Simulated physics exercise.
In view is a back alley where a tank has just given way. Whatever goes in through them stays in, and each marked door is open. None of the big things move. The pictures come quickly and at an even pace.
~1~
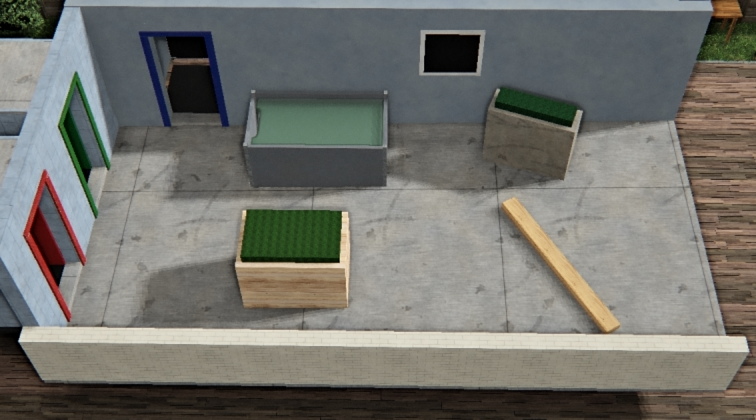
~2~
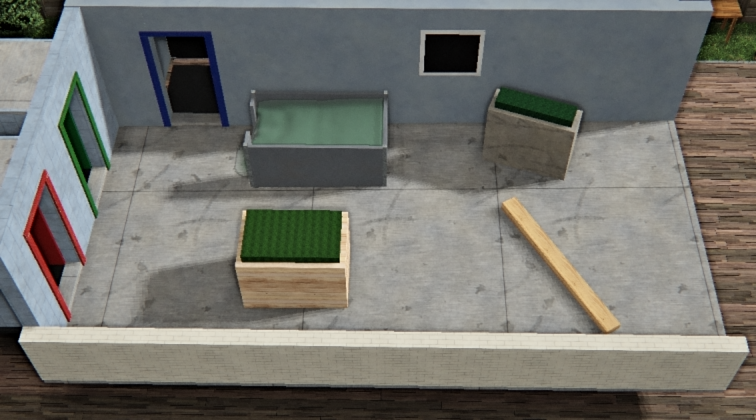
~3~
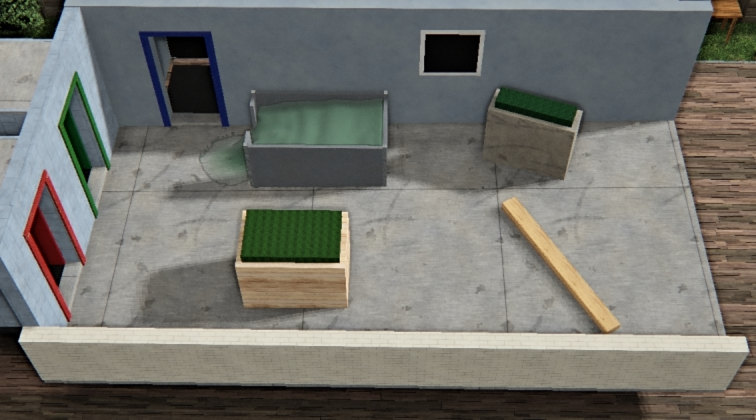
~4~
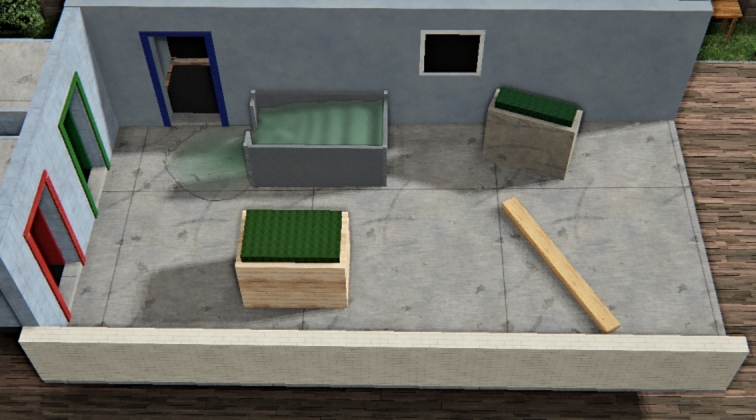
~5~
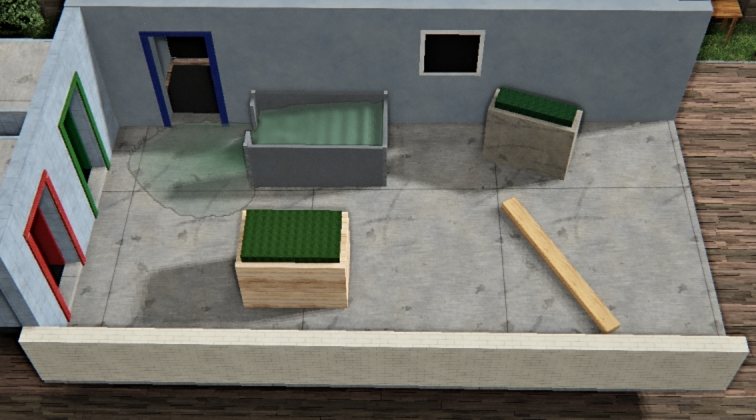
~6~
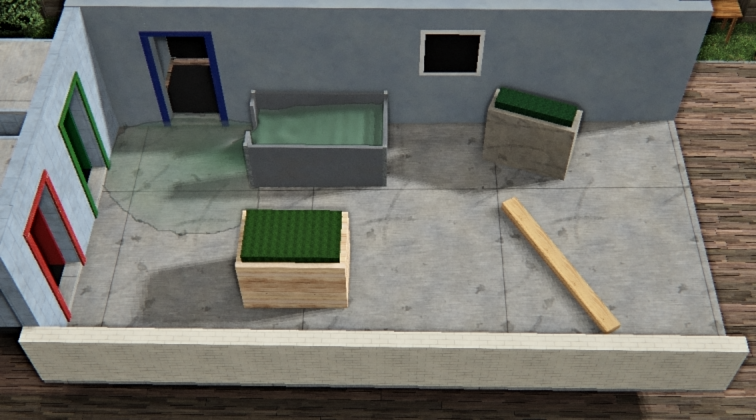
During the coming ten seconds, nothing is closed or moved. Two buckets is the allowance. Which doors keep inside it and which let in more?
The blue door ends up above the line; the red door ends up above the line; the green door ends up above the line.
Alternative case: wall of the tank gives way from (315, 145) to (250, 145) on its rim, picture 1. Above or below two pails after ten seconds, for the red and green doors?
The red one goes past it, the green one falls short.
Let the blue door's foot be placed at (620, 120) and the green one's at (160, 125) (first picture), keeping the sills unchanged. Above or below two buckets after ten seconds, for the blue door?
Looking at it, the blue one comes in low.
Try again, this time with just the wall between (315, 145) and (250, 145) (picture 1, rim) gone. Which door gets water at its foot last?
I say the blue-painted one.
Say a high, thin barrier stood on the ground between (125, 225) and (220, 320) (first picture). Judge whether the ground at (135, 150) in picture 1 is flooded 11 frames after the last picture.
Swamped.
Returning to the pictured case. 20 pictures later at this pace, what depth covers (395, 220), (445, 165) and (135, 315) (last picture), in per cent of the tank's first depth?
The depth comes out near 0, 0 and 8 per cent.
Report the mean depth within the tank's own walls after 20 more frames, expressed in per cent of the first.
38 per cent or thereabouts.
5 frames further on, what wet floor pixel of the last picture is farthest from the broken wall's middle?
Point: (76, 295) in the last picture's pixels.
A moment on, water covers 20 % of the floor; the blue door over two buckets in, the red door wet at the sill, nothing in, the green door over two buckets in.
Next, water covers 20 % of the floor; the blue door over two buckets in, the red door wet at the sill, nothing in, the green door far over two buckets in.
Then, water covers 25 % of the floor; the blue door far over two buckets in, the red door under two buckets in, the green door far over two buckets in.
Later, water covers 40 % of the floor; the blue door far over two buckets in, the red door under two buckets in, the green door far over two buckets in.
In the end, water covers 60 % of the floor; the blue door far over two buckets in, the red door over two buckets in, the green door far over two buckets in.
